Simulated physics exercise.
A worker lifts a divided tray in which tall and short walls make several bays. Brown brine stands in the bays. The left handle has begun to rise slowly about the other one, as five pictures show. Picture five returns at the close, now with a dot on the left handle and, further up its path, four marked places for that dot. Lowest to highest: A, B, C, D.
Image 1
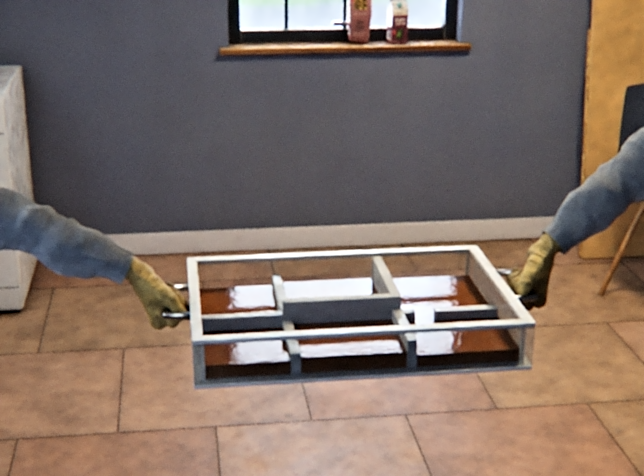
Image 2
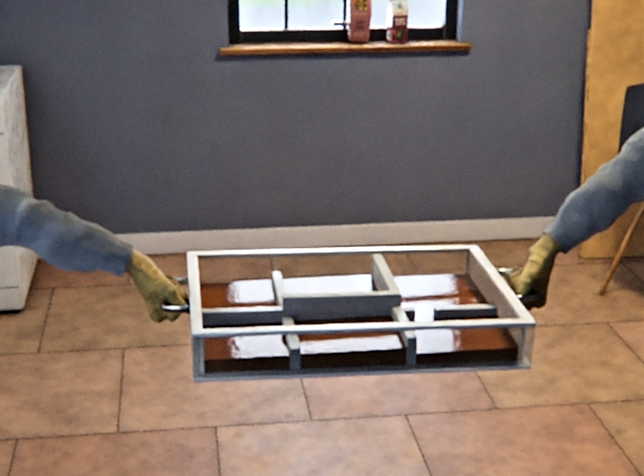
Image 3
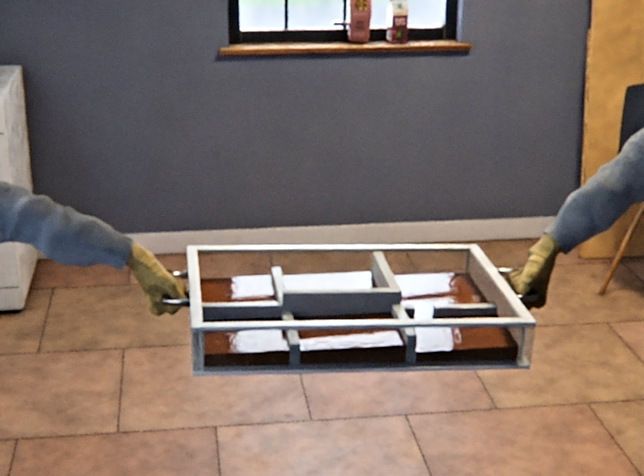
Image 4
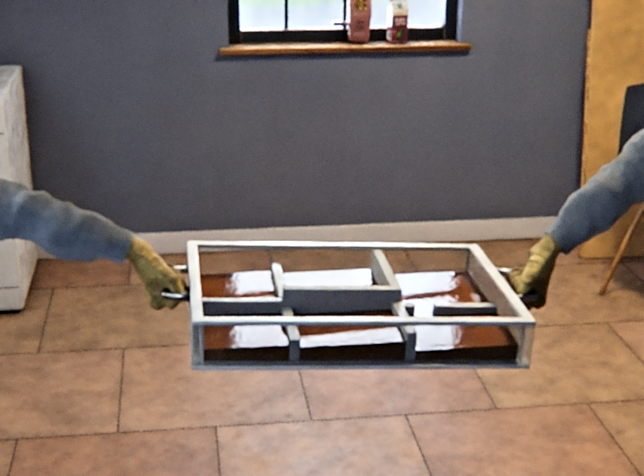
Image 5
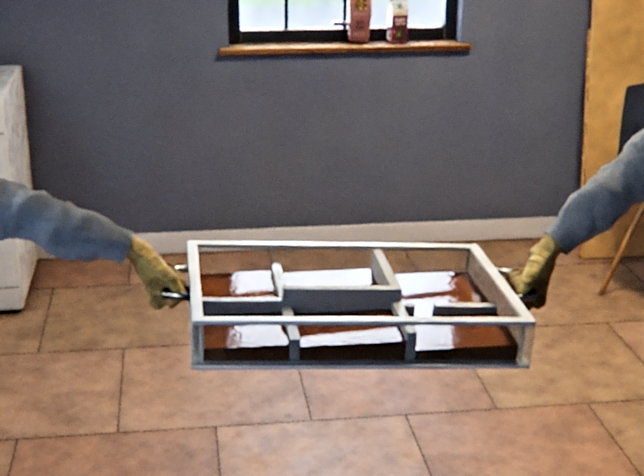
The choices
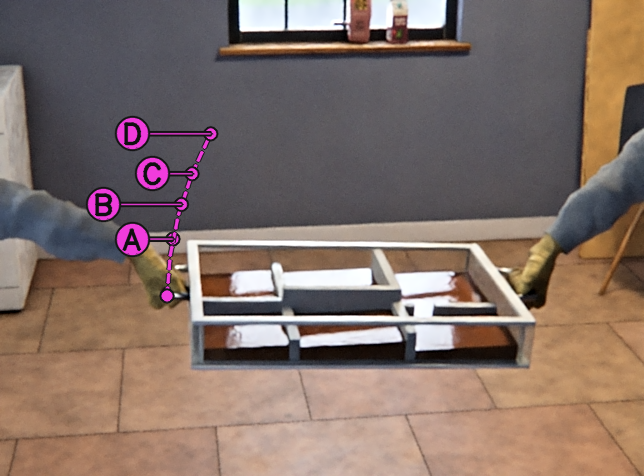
Two gloved hands hold a divided tray of brown liquid and slightly raise its left side.
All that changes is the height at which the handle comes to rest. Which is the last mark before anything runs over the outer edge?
I would pick mark C.
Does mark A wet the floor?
No, not at all.
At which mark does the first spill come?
Here it is mark D.
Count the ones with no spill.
Three.
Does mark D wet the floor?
Yes, that goes wrong.
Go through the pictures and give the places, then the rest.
The tray is level; deepest in the front middle bay, at (348, 336), shallowest in the back left; left handle at (167, 302), in the first picture.
Tipped about 1° down to the right; no wall is crossed; left handle at (166, 295), in the second picture.
Tipped about 2° down to the right; no wall is crossed; left handle at (166, 289), in the third picture.
Tipped about 3° down to the right; no wall is crossed; left handle at (166, 283), in the fourth picture.
Tipped about 3° down to the right; deepest in the front middle bay, at (347, 326), shallowest in the back left; left handle at (166, 283), in the fifth picture.
In magenta, A at (172, 239); B at (181, 204); C at (192, 173); D at (210, 133).
With A, nothing spills; the back middle bay holds the most.
With B, nothing spills; the back right bay holds the most.
With C, nothing spills; the back right bay holds the most.
With D, about 13 % goes over the rim.
